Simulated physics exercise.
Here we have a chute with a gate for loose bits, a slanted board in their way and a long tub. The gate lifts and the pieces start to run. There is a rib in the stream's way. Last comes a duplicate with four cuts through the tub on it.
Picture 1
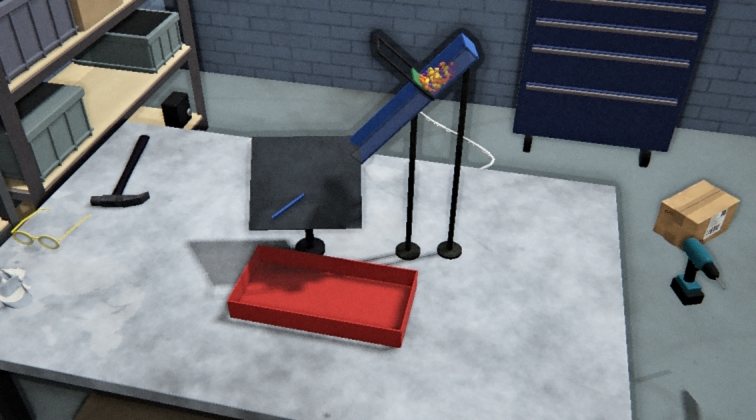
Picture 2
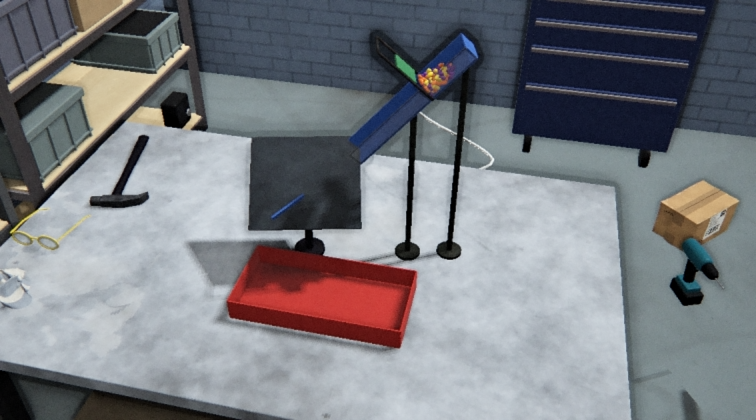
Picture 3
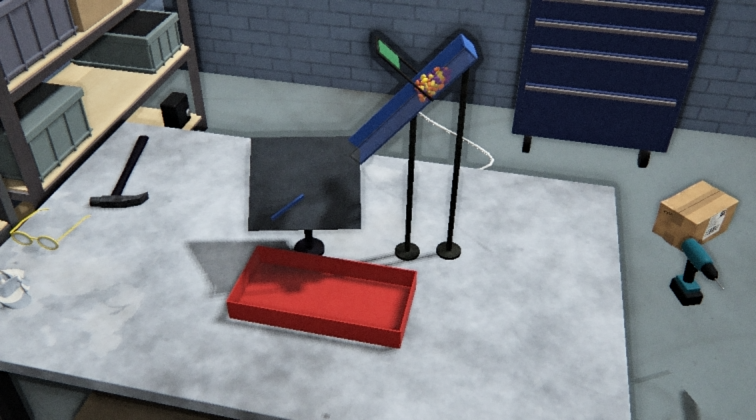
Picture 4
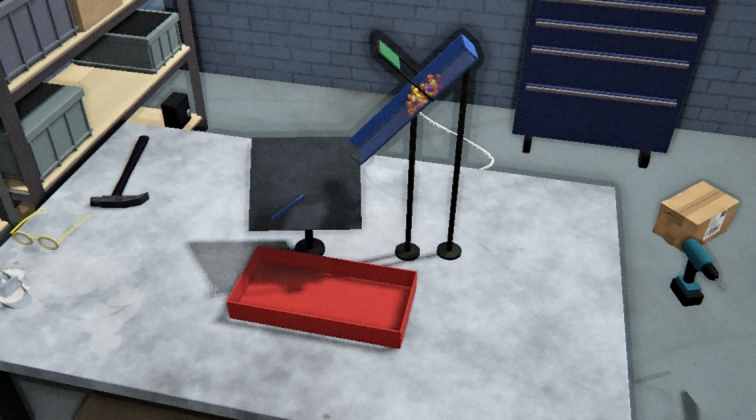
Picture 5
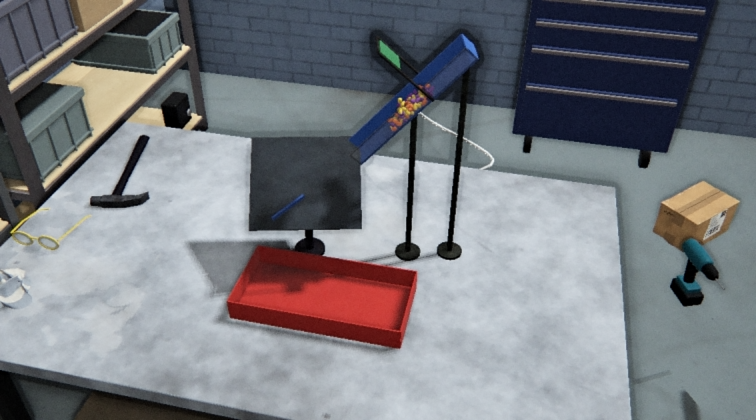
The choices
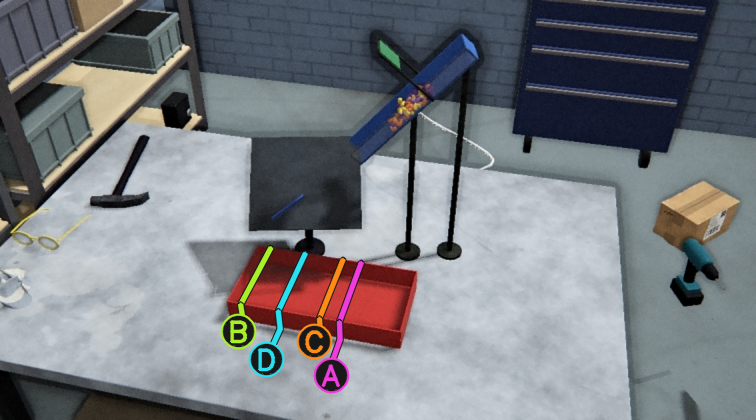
A cluster of small, colourful jelly beans slid down a sloping blue chute after its gate lifted, moving left toward a tilted dark board with a blue rib, above an empty red tub on the table.
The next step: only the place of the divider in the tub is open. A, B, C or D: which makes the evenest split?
Choose D.
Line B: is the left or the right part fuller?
More lands on the right.
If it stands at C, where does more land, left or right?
More lands on the left.
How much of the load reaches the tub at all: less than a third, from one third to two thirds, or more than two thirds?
More than two thirds.
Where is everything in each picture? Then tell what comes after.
The first picture shows load behind the gate at (435, 76), jelly beans; lip of the chute at (361, 156), sloping fairly steeply.
The second picture shows middle of the board at (305, 182), tilted fairly steeply; middle of its low edge at (305, 229); of its high edge at (306, 136).
The third picture shows front corners of the tub at (227, 301) and (400, 332), empty; front of the load at (422, 100).
The fourth picture shows middle of the load at (420, 91); its front at (408, 104), about a quarter of the way to the lip; rib from (304, 195) to (272, 218).
The fifth picture shows middle of the load at (407, 103); its front at (390, 120), about half of the way to the lip.
On the marked copy, line A crosses the front rim at (339, 321); line B crosses the front rim at (241, 303); line C crosses the front rim at (319, 317); line D crosses the front rim at (278, 310).
Choosing A, of what is caught, nearly all on the left of the divider, a stray few on the right.
Choosing B, of what is caught, a small part on the left of the divider, nearly all on the right.
Choosing C, of what is caught, nearly all on the left of the divider, a small part on the right.
Choosing D, of what is caught, about half on the left of the divider, about half on the right.
